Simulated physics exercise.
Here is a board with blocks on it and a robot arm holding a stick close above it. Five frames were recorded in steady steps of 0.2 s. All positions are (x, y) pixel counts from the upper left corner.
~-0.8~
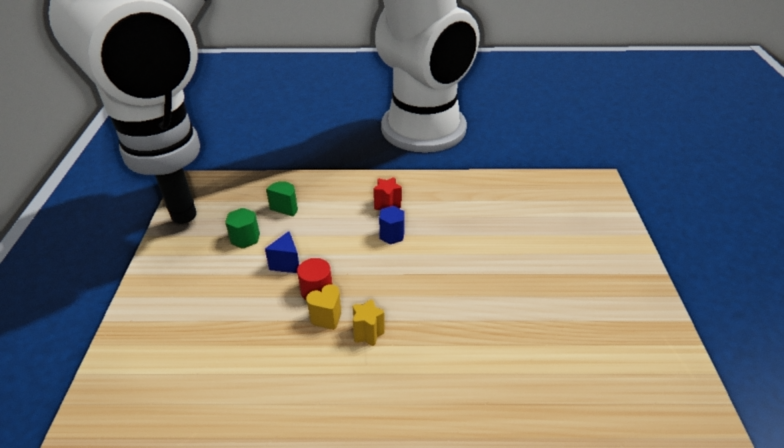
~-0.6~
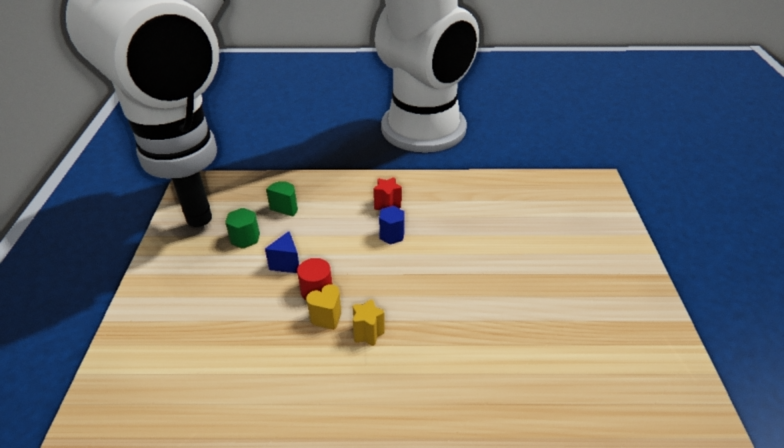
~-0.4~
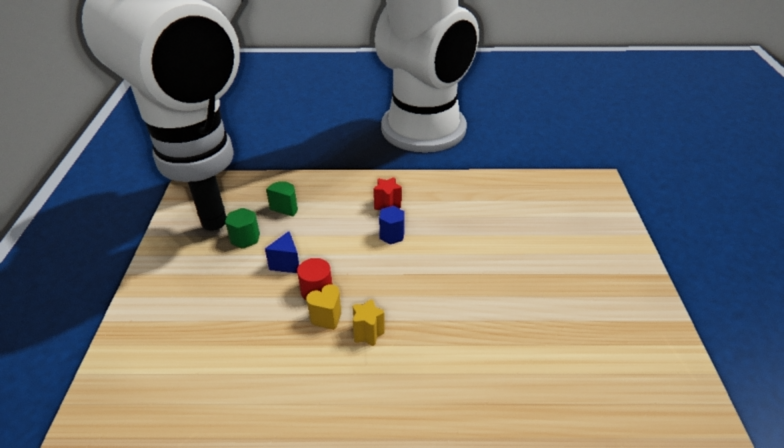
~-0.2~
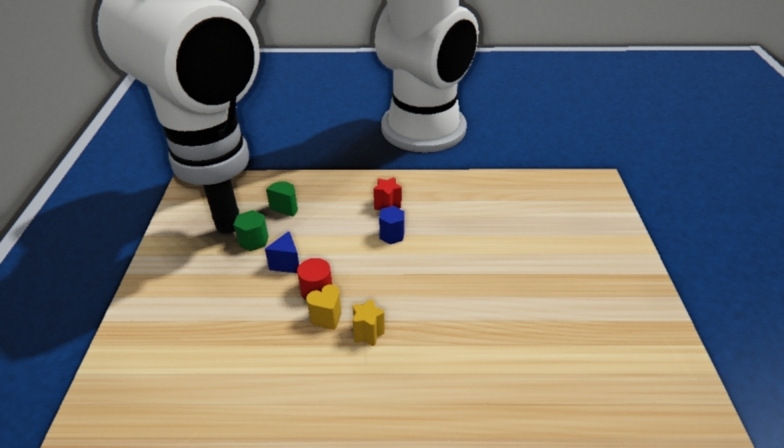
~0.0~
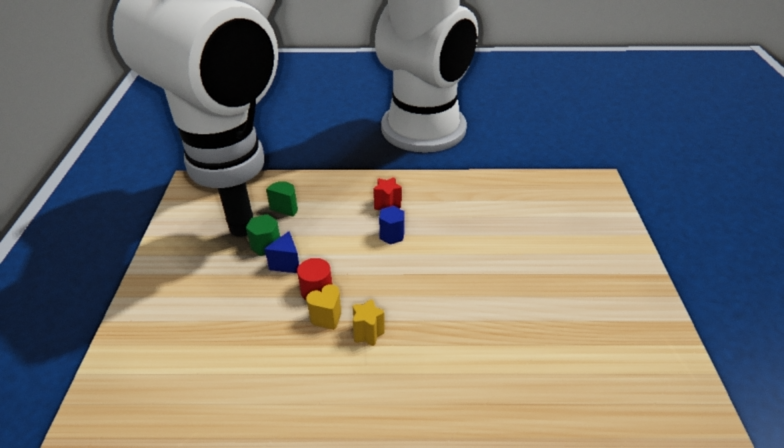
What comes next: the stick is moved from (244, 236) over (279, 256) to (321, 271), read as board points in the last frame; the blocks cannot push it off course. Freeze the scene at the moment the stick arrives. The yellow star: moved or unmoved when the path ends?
In the end it has not been moved.
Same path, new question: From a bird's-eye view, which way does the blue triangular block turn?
Rotation: Clockwise.
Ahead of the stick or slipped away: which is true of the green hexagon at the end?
Ahead.
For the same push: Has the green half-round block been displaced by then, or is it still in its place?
The green half-round block keeps its place.
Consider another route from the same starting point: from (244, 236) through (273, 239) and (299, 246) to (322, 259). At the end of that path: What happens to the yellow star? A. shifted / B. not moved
The one that fits is B, not moved.
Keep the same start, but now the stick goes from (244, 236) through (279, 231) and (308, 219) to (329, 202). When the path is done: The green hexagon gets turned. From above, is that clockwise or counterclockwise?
If we look at it from overhead, the green hexagon pivots clockwise.
What follows on the original path. One third of the way, stick (266, 242); green hexagon (287, 236); blue triangular block (295, 252), turned 30° clockwise.
Two thirds of the way, stick (291, 255); green hexagon (316, 242); blue triangular block (301, 260), turned 60° clockwise; red circular block (318, 275).
At the end, stick (320, 264); green hexagon (348, 246), turned 35° anticlockwise; green half-round block still; blue triangular block (300, 265), turned 70° clockwise; red circular block (319, 278); yellow star still.
